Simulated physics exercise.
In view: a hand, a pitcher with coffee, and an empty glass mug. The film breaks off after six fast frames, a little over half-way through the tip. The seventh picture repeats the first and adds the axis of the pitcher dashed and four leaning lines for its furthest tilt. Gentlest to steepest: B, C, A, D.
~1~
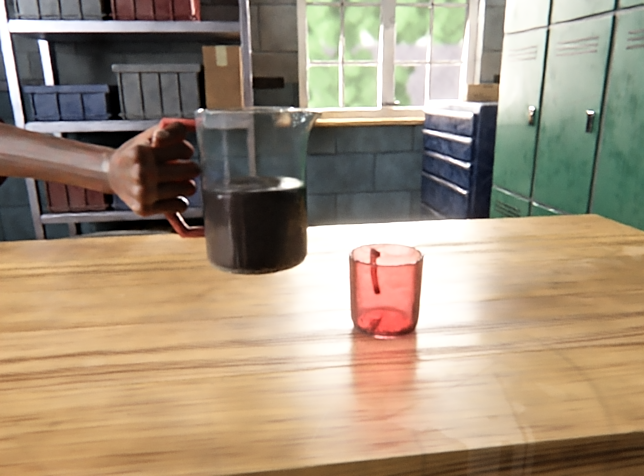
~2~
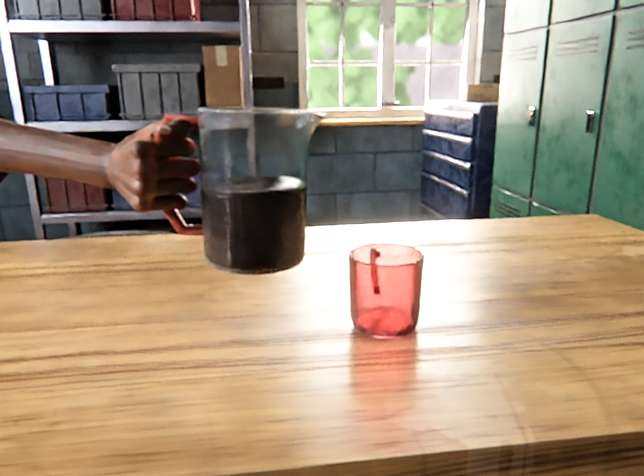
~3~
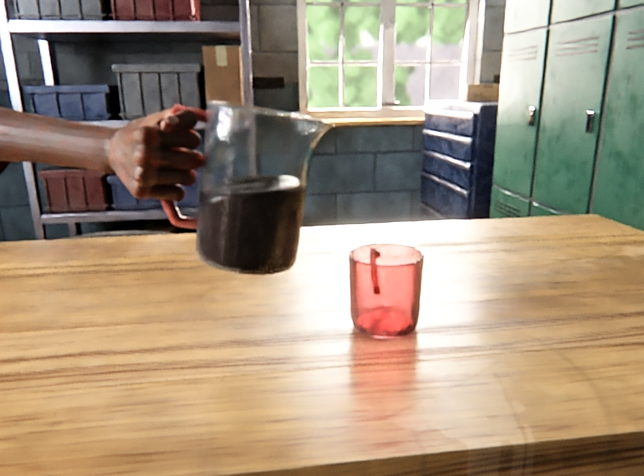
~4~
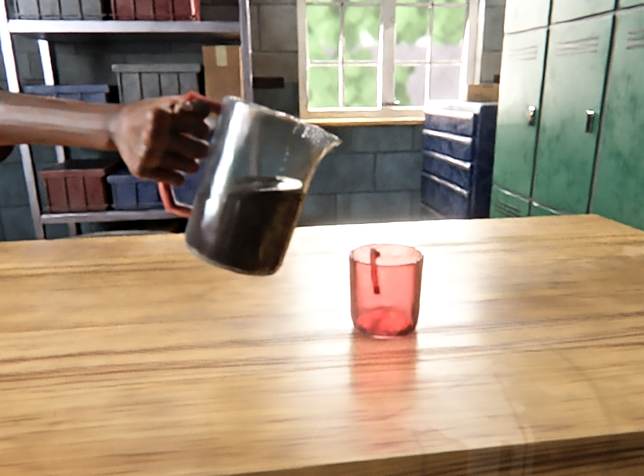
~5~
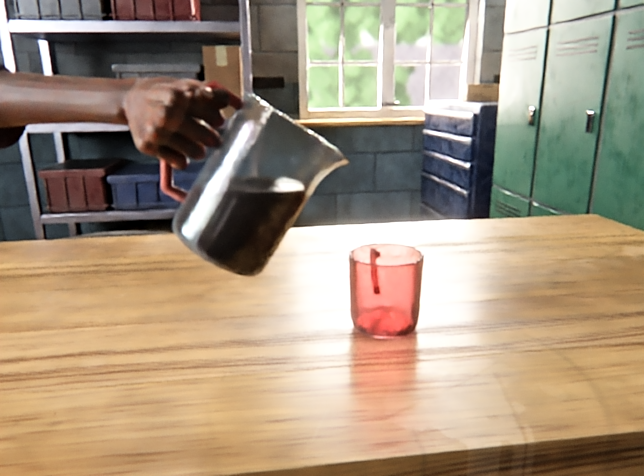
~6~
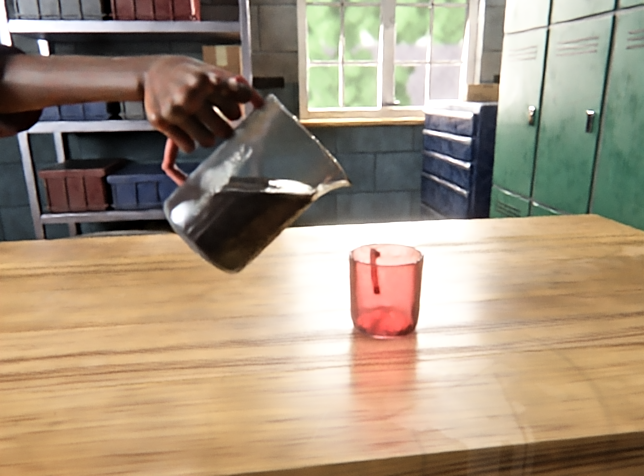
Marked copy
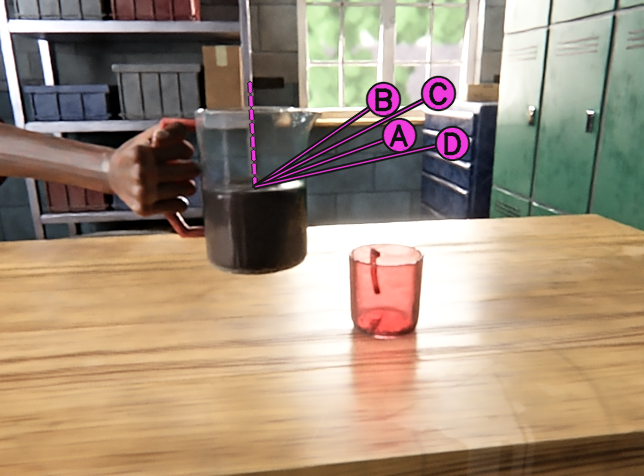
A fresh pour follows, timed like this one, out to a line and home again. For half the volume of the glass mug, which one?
It is A.
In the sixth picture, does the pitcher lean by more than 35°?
Yes.
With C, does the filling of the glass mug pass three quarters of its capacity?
No, it does not.
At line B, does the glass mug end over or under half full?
Under.
On the marked copy, A at (382, 140); B at (368, 108); C at (423, 100); D at (435, 146).
Choosing A, the glass mug ends with about 51 % of what it can hold.
Choosing B, the glass mug ends with about 9 % of what it can hold.
Choosing C, the glass mug ends with about 26 % of what it can hold.
Choosing D, the glass mug ends with about 74 % of what it can hold; 3 % of the coffee is spilt.
